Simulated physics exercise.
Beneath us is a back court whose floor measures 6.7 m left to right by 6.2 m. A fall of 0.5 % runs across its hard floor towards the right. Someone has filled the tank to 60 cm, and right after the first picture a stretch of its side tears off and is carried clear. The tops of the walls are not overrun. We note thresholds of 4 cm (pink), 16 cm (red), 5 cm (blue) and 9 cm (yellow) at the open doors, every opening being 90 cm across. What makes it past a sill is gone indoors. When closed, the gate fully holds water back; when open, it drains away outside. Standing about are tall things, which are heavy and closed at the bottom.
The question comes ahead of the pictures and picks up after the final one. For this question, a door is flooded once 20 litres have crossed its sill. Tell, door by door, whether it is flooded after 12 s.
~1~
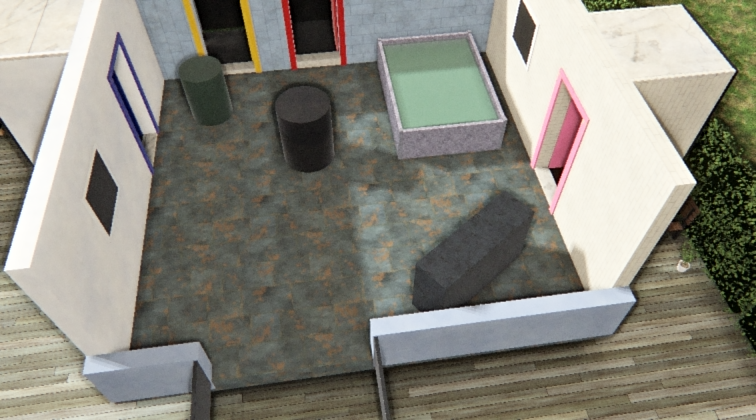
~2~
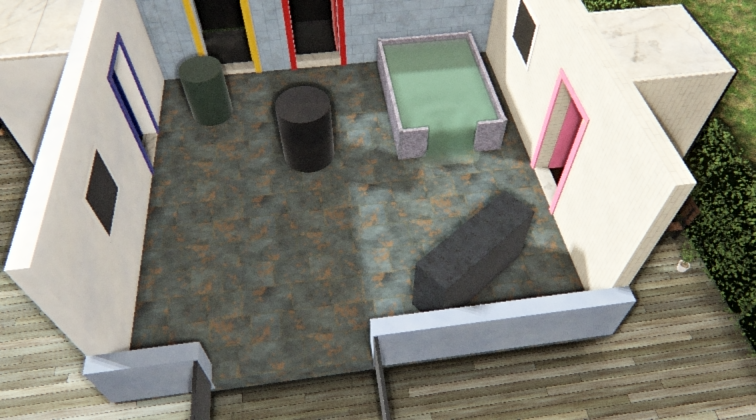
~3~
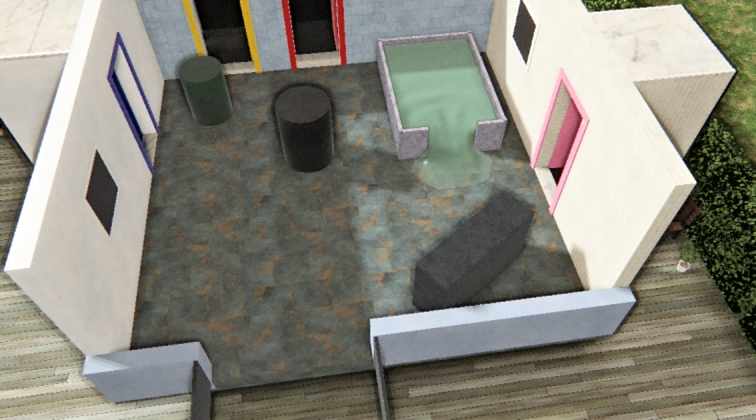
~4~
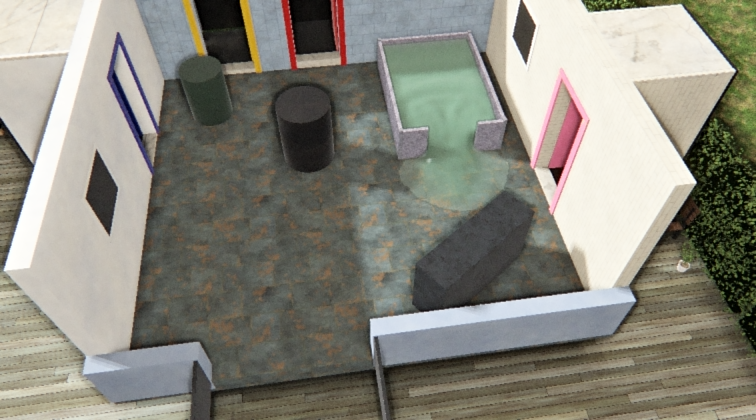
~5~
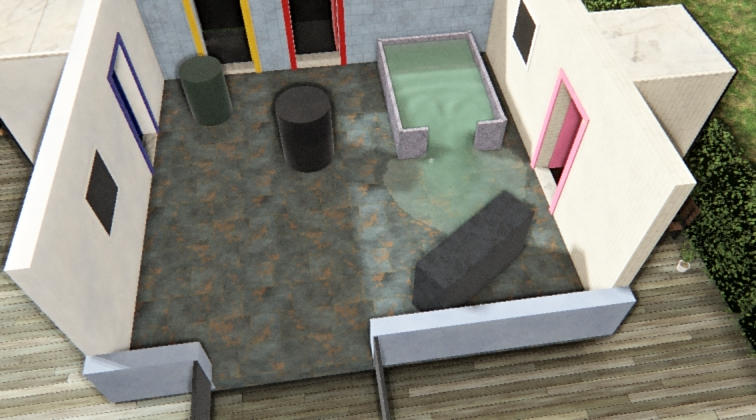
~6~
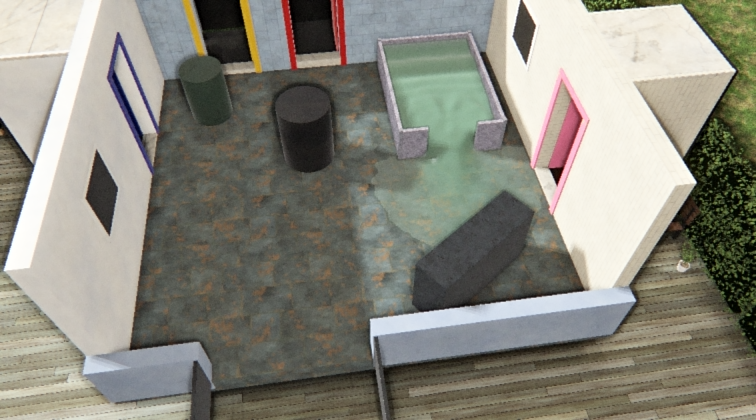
As I see it, the pink door will not hold enough water back; the red door will hold enough water back; the blue door will hold enough water back; the yellow door will hold enough water back.
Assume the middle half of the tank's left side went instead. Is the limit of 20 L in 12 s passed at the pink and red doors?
The pink door comes out less than that and the red door less than that.
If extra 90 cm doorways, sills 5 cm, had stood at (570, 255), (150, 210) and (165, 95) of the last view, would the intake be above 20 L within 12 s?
Note, doorways in listed order: Goes beyond, stays short, stays short.
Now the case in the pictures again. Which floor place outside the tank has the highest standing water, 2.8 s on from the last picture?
Around (449, 321).
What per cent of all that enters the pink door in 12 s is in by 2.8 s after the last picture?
Share by then: ~ 25 %.
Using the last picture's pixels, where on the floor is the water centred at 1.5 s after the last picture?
Balance point at about (441, 150).
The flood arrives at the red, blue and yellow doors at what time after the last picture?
Red = 10.5 s, blue = 5.5 s, yellow = 8.0 s.
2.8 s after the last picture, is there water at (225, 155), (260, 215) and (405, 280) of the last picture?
First spot bone dry, second bone dry, third soaked.
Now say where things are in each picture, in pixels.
The first picture shows the tank at (438, 81) is whole and still, 60 cm deep.
In the second picture, water pours out at (450, 145) and has run 0.5 m, to (424, 160); typically 6 cm deep outside, 60 cm at the tank's back.
In the third picture, water pours out at (450, 145) and has run 0.8 m, to (441, 186); typically 9 cm deep outside, 60 cm at the tank's back.
In the fourth picture, the front is at (454, 207), 1.3 m from the gap at (450, 145); 1.6 m2 of floor is under water; 60 cm left at the back of the tank.
In the fifth picture, the front is at a hidden place, 1.9 m from the gap at (450, 144); 2.9 m2 of floor is under water; 60 cm left at the back of the tank.
In the sixth picture, the front is at a hidden place, 2.3 m from the gap at (450, 144); 4.0 m2 of floor is under water; 59 cm left at the back of the tank.
Then, 0.7 s after the last picture water covers 20 % of the floor and is deepest (31 cm) near (451, 162); pink door 8 cm at the sill, 2 L in, red door not reached, blue door not reached, yellow door not reached.
Then, 1.5 s after the last picture water covers 30 % of the floor and is deepest (32 cm) near (580, 304); pink door 7 cm at the sill, 21 L in, red door not reached, blue door not reached, yellow door not reached.
Then, 2.8 s after the last picture water covers 40 % of the floor and is deepest (30 cm) near (449, 321); pink door 6 cm at the sill, 41 L in, red door not reached, blue door not reached, yellow door not reached.
Then, 6.3 s after the last picture water covers 60 % of the floor and is deepest (20 cm) near (461, 320); pink door 11 cm at the sill, 90 L in, red door not reached, blue door 2 cm at the sill, 0 L in, yellow door not reached.
Then, 11.3 s after the last picture water covers 90 % of the floor and is deepest (12 cm) near (482, 61); pink door 7 cm at the sill, 169 L in, red door 6 cm at the sill, 0 L in, blue door 3 cm at the sill, 0 L in, yellow door 2 cm at the sill, 0 L in.
